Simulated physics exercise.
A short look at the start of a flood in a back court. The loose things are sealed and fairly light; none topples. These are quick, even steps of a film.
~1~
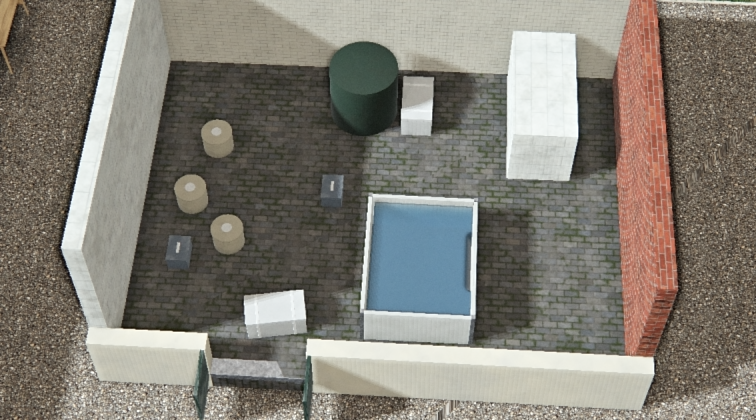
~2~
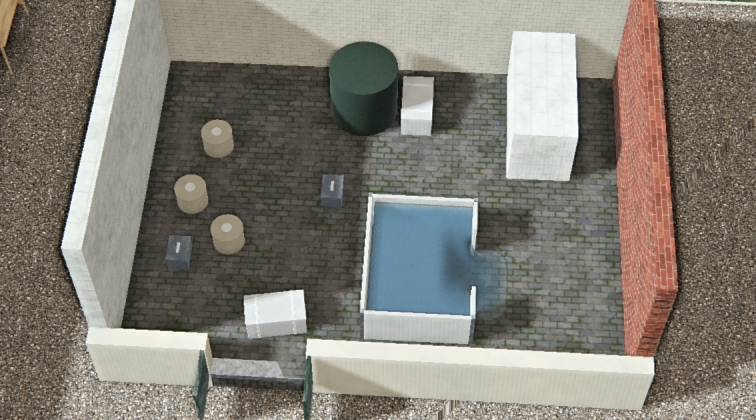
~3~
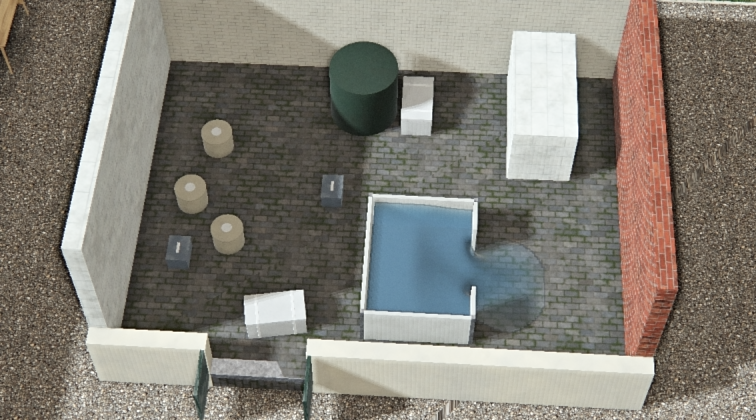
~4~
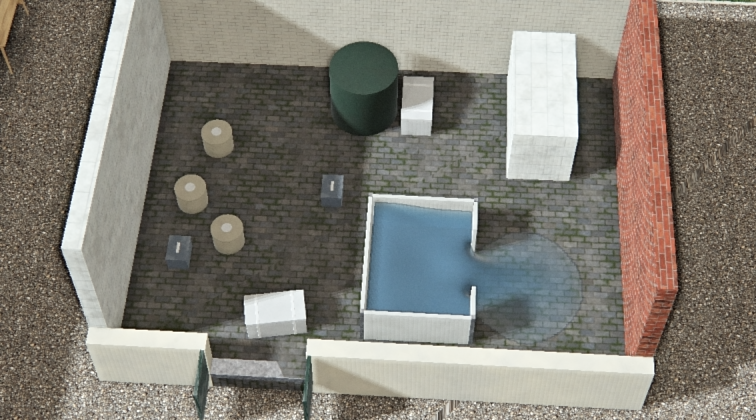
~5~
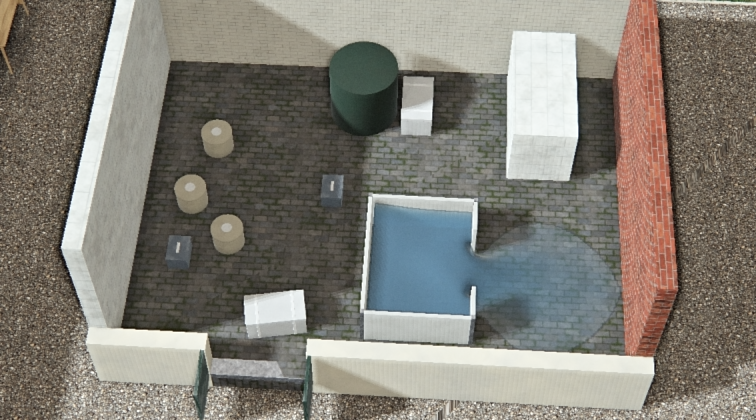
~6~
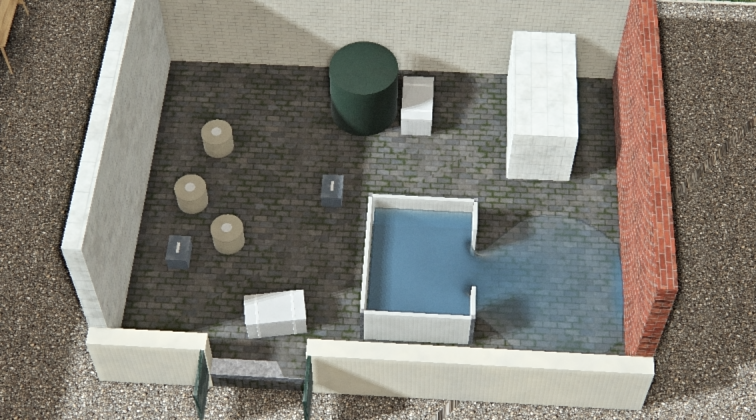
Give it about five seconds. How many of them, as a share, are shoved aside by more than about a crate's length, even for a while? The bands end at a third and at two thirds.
Share: Not even a third.
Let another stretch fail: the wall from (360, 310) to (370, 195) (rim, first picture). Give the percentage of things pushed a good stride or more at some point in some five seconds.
Some 70 per cent.
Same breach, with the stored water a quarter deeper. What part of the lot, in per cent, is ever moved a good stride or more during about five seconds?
About 0 per cent.
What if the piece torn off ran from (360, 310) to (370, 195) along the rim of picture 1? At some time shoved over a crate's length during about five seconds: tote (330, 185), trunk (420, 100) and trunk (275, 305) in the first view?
One after the other: Under that, under that, moved that far.
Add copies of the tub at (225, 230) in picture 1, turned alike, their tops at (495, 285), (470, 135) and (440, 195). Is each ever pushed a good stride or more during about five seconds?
One after the other: Swept aside, less than that, short of that.
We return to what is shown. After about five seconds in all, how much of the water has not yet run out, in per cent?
Close to 100 %.
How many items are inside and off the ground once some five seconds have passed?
It comes to 0.
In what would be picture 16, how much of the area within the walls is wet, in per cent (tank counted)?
Near 25 in a hundred.
A moment on, 0 of 7 are well off their spots; 0 afloat.
Next, 0 of 7 are well off their spots; 0 afloat.
Later, 0 of 7 are well off their spots; 0 afloat.
In the end, 0 of 7 are well off their spots, and 0 have been at some point; 0 afloat.
